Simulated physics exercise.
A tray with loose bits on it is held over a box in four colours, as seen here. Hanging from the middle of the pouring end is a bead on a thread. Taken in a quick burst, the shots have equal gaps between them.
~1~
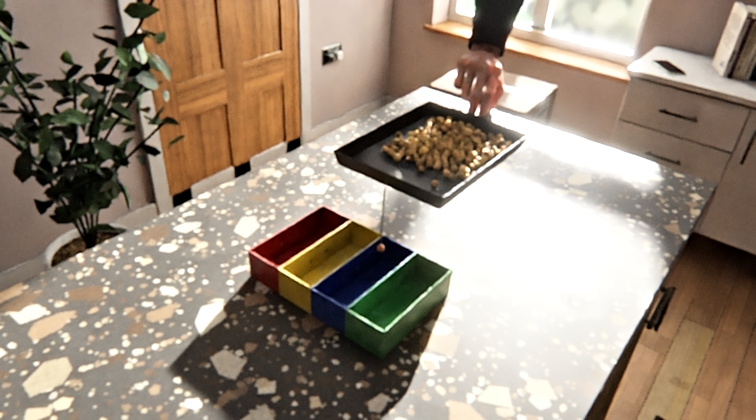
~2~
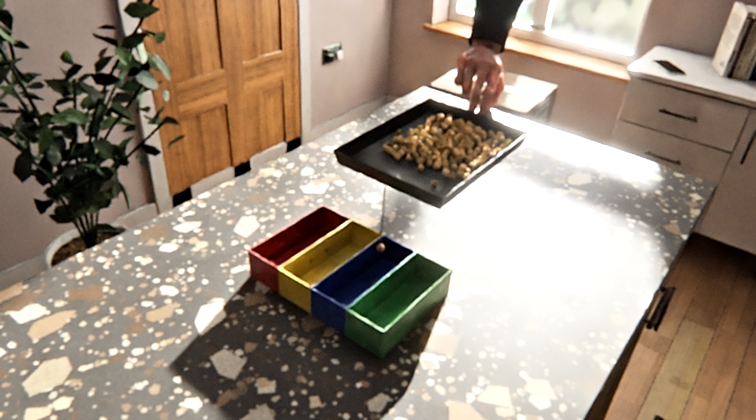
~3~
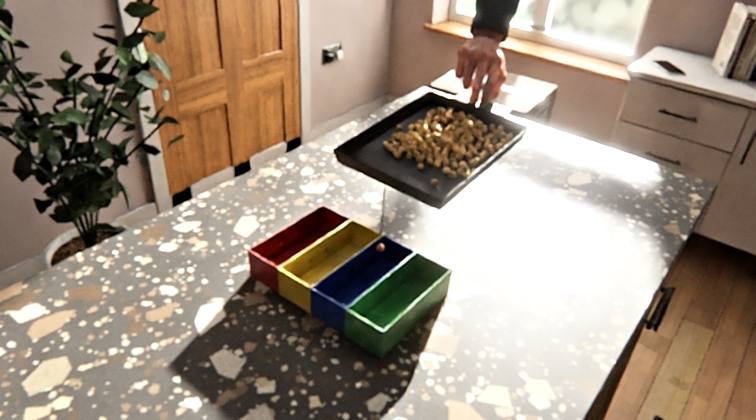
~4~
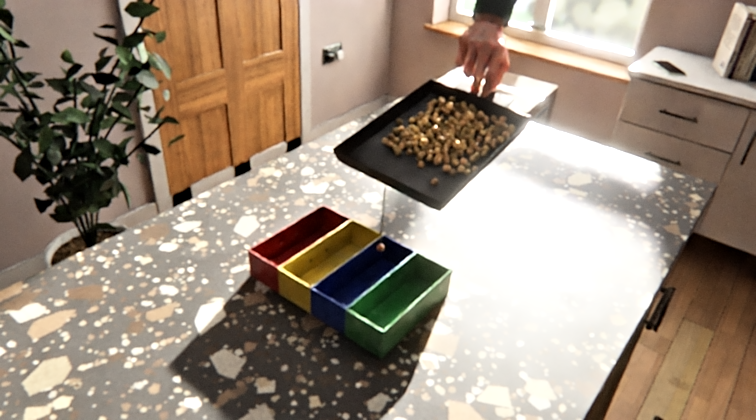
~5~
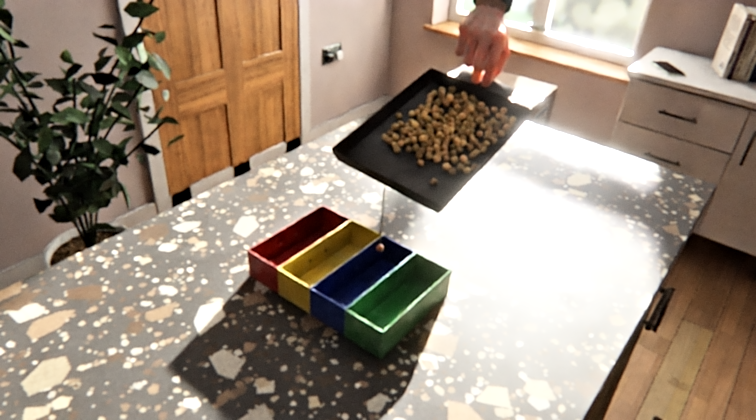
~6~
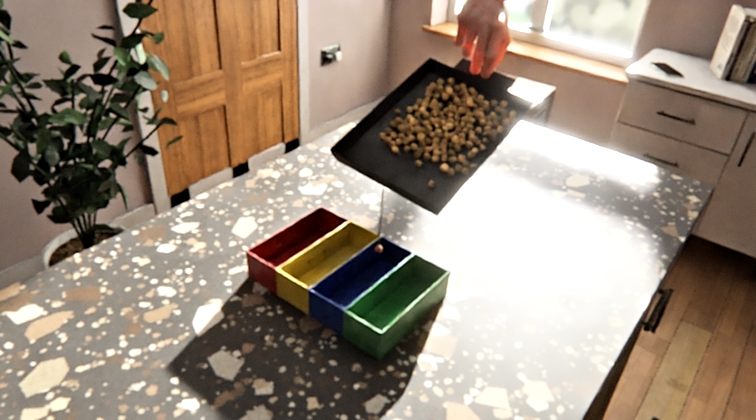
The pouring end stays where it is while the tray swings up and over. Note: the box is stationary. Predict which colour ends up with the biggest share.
The biggest share goes to green.
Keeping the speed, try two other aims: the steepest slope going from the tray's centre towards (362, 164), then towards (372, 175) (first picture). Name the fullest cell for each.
Try 1 - the cell in yellow; try 2 - the cell in yellow.
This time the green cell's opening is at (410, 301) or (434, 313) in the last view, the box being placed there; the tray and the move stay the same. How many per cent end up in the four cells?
It comes to about 100 per cent the first time and about 100 per cent the second.
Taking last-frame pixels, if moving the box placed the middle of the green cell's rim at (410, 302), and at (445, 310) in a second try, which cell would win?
Taking the two placings in order, you'd get the green cell and then the blue cell.
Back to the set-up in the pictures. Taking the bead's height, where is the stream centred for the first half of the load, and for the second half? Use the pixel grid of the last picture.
(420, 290), then (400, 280).
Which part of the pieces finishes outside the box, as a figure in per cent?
20 per cent.
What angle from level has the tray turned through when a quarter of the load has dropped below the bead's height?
Roughly 95 degrees.
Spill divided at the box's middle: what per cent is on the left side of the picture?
Near 0 %.
Soon after the last picture, tray tipped steeply; nearly all on the tray; a stray few in the green cell; a stray few falling or outside the box.
A little later, tray tipped past a quarter turn; about a third on the tray; about a quarter in the green cell; a stray few in the blue cell; about a third falling or outside the box.
Later still, tray tipped past a quarter turn; about two thirds in the green cell; a small part in the blue cell; about a quarter falling or outside the box.
At rest, tray tipped past a quarter turn; about two thirds in the green cell; a small part in the blue cell; none in the yellow cell; none in the red cell; about a quarter outside the box.
